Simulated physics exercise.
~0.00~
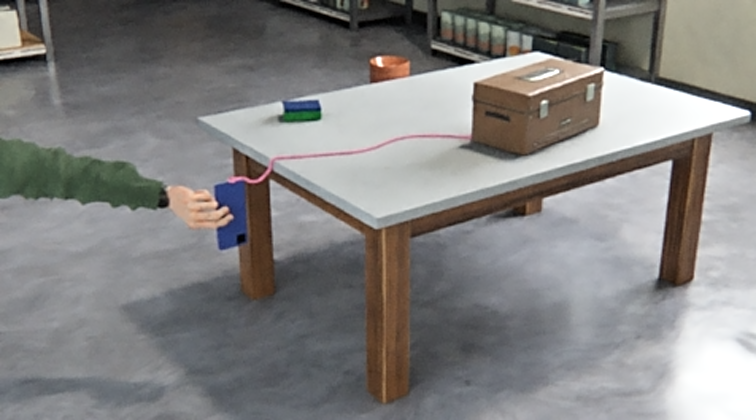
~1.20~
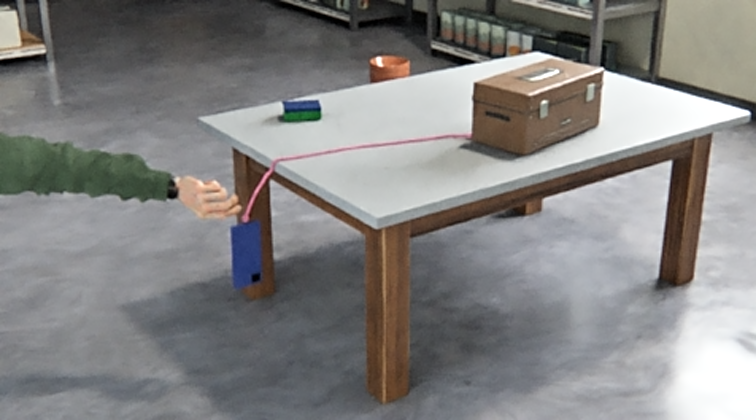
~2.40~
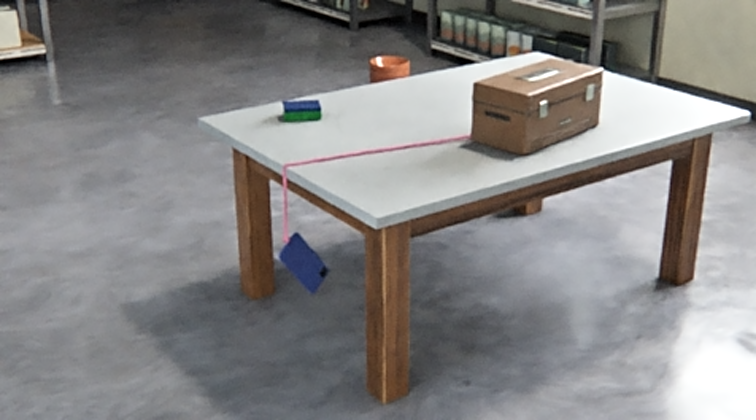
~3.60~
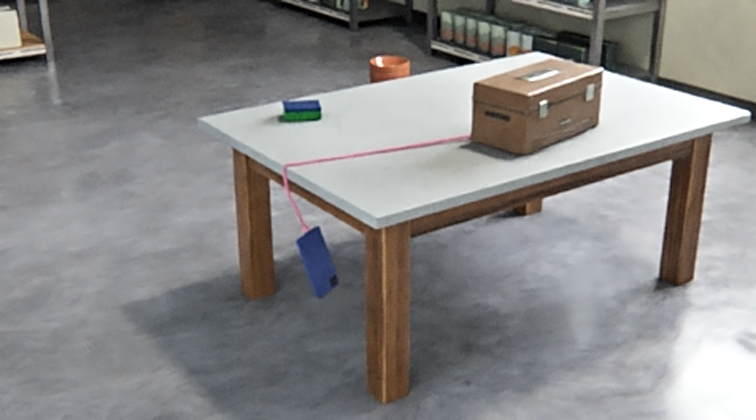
In a workshop, a hand beside a table with a brown toolbox and a sponge let go of a blue phone tied to a pink shoelace leading to the toolbox, and the phone dropped, swung right and ended up dangling above the floor.
